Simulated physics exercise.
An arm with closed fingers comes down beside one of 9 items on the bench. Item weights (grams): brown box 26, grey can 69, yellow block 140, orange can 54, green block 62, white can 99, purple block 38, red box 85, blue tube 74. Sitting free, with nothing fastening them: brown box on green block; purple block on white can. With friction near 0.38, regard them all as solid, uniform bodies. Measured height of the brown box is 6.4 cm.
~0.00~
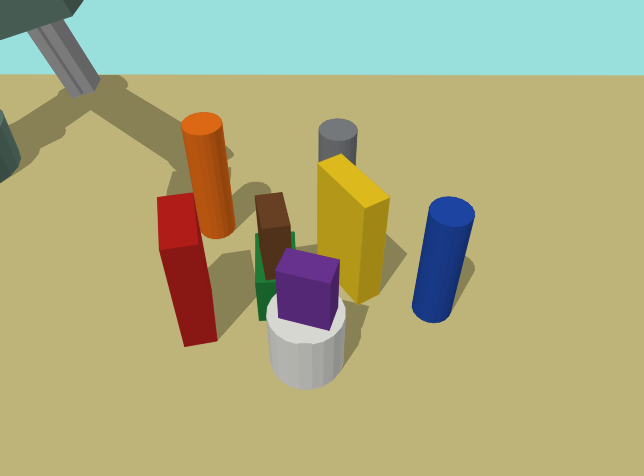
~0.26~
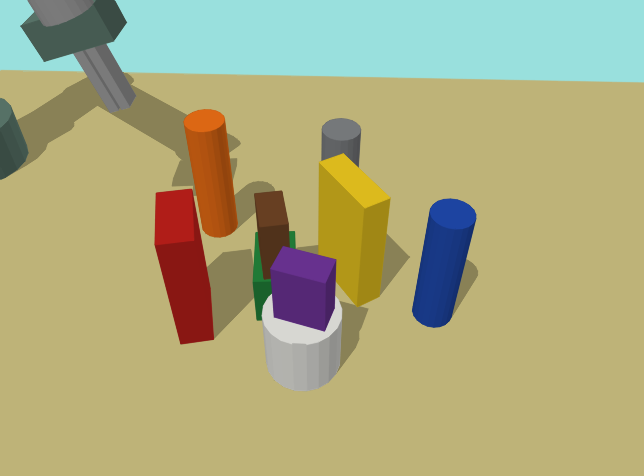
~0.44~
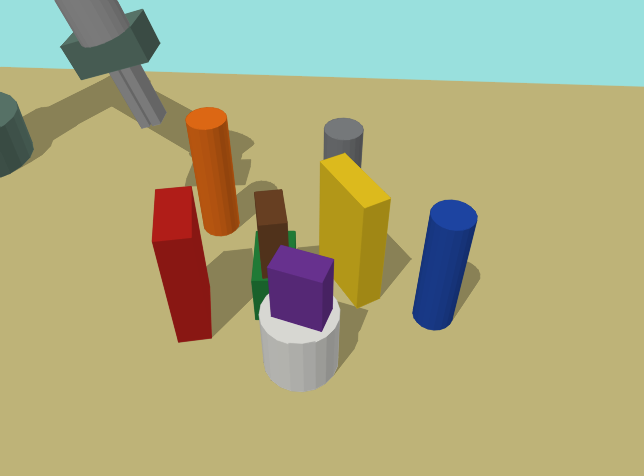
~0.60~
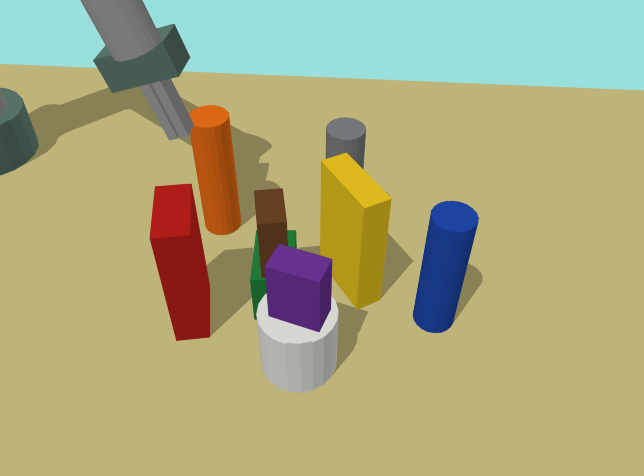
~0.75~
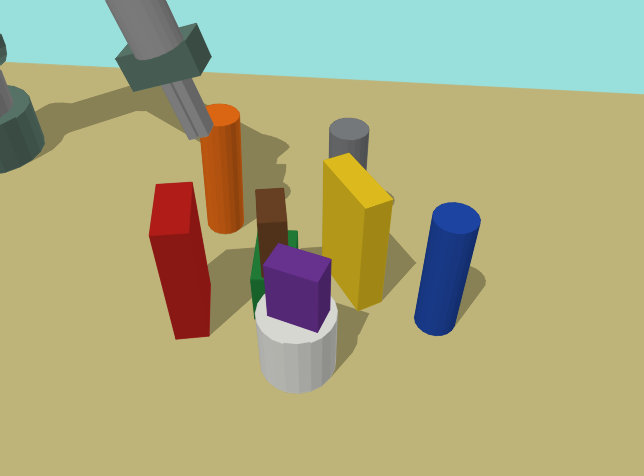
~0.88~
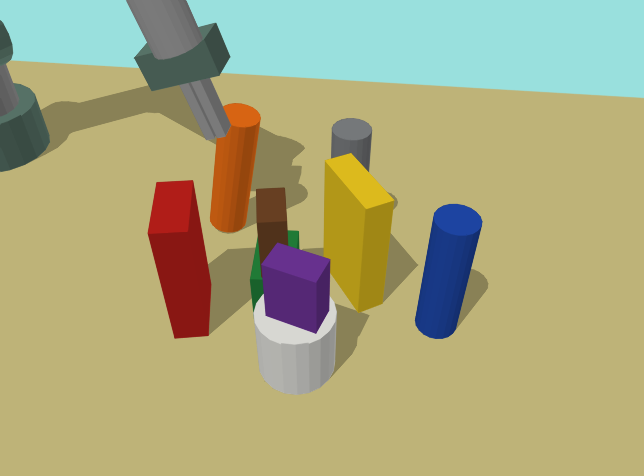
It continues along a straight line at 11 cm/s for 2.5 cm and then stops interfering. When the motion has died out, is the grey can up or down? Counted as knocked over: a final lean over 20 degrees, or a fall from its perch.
At the end the grey can is tipped over.
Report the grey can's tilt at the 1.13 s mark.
Tilt: Around 0°.
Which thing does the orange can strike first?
That would be the grey can.
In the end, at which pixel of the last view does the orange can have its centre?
(296, 210).
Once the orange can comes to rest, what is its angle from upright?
It comes to rest some 90° from upright.
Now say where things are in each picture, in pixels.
The first picture shows gripper tip (80, 66), orange can (210, 179) not leaning; grey can (336, 181).
The second picture shows gripper tip (118, 84), orange can (212, 176) not leaning; brown box (272, 235), yellow block (350, 232).
The third picture shows gripper tip (150, 101), orange can (214, 175) not leaning; green block (275, 274), white can (300, 336).
The fourth picture shows gripper tip (178, 114), orange can (216, 173) not leaning; purple block (299, 288), red box (183, 265).
The fifth picture shows gripper tip (198, 114), orange can (222, 172) tipped 3°; blue tube (444, 273).
The sixth picture shows gripper tip (216, 114), orange can (233, 171) tipped 11°; grey can (349, 184).
By 1.13 s, tilt orange can 30°.
By 1.43 s, grey can and orange can touch at 1.20 s; yellow block and orange can touch at 1.39 s; tilt orange can 75°, grey can 44°.
By 1.88 s, tilt orange can 90°, grey can 90°.
In the end orange can and grey can are over (lying or leaning past 20°); 7 still stand.
